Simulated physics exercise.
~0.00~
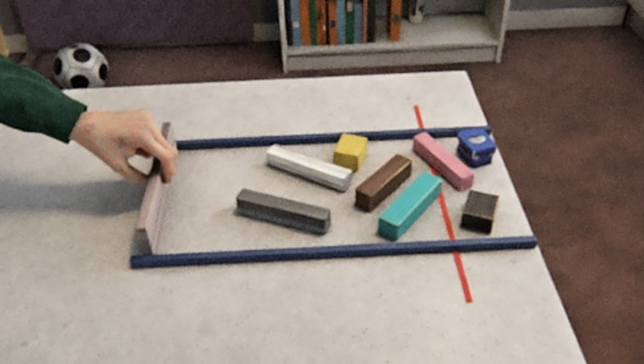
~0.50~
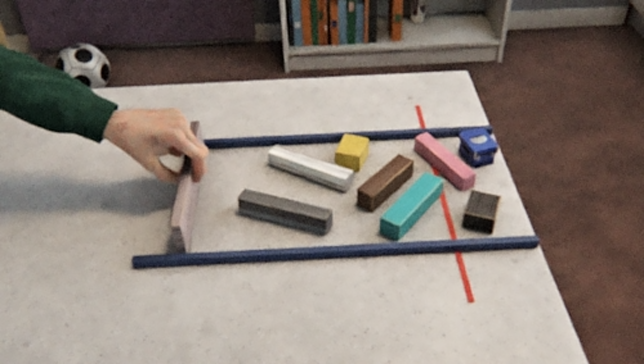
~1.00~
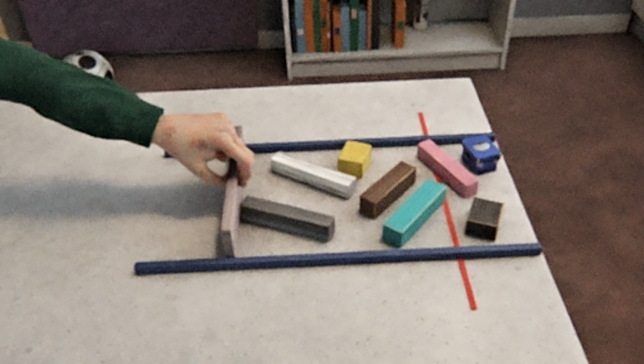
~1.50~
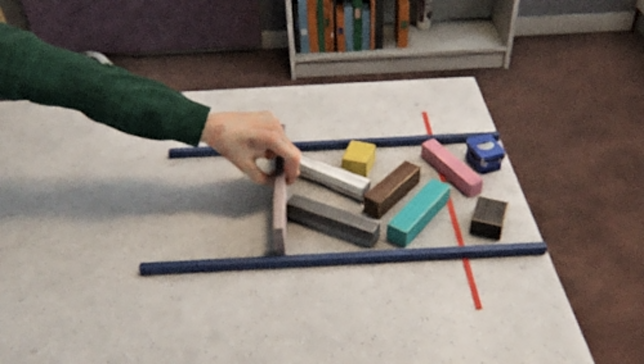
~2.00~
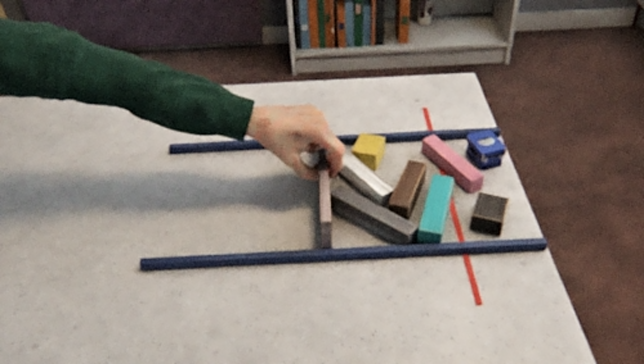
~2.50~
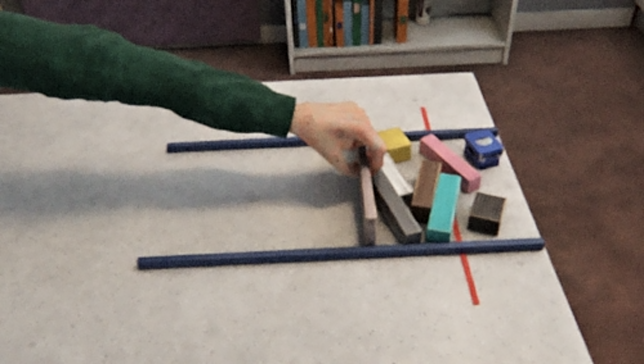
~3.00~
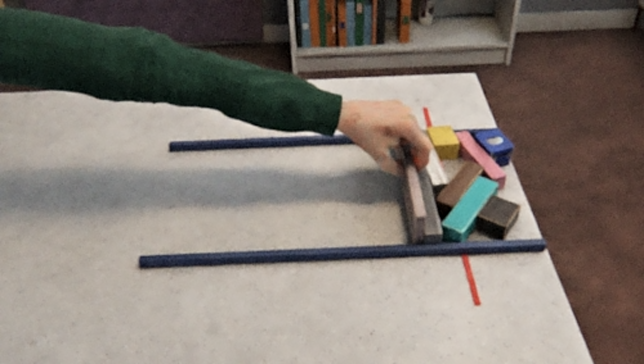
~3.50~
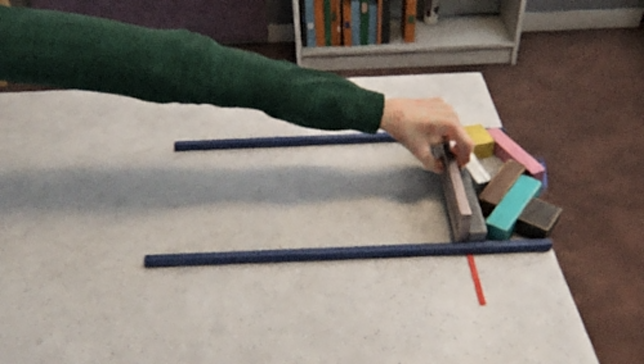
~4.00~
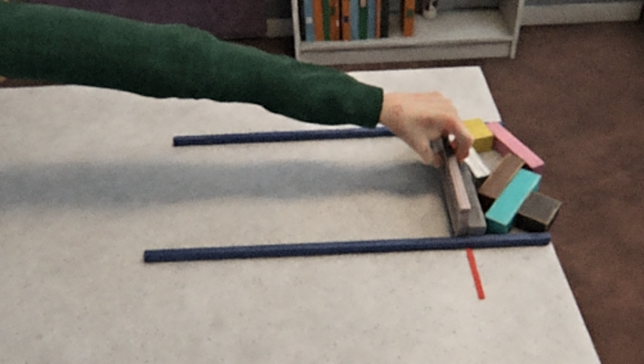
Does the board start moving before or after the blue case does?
The board starts moving before the blue case. The hand is already sliding it right while the case sits still near the far edge, and the case only shifts once the pieces are crowded up against it.
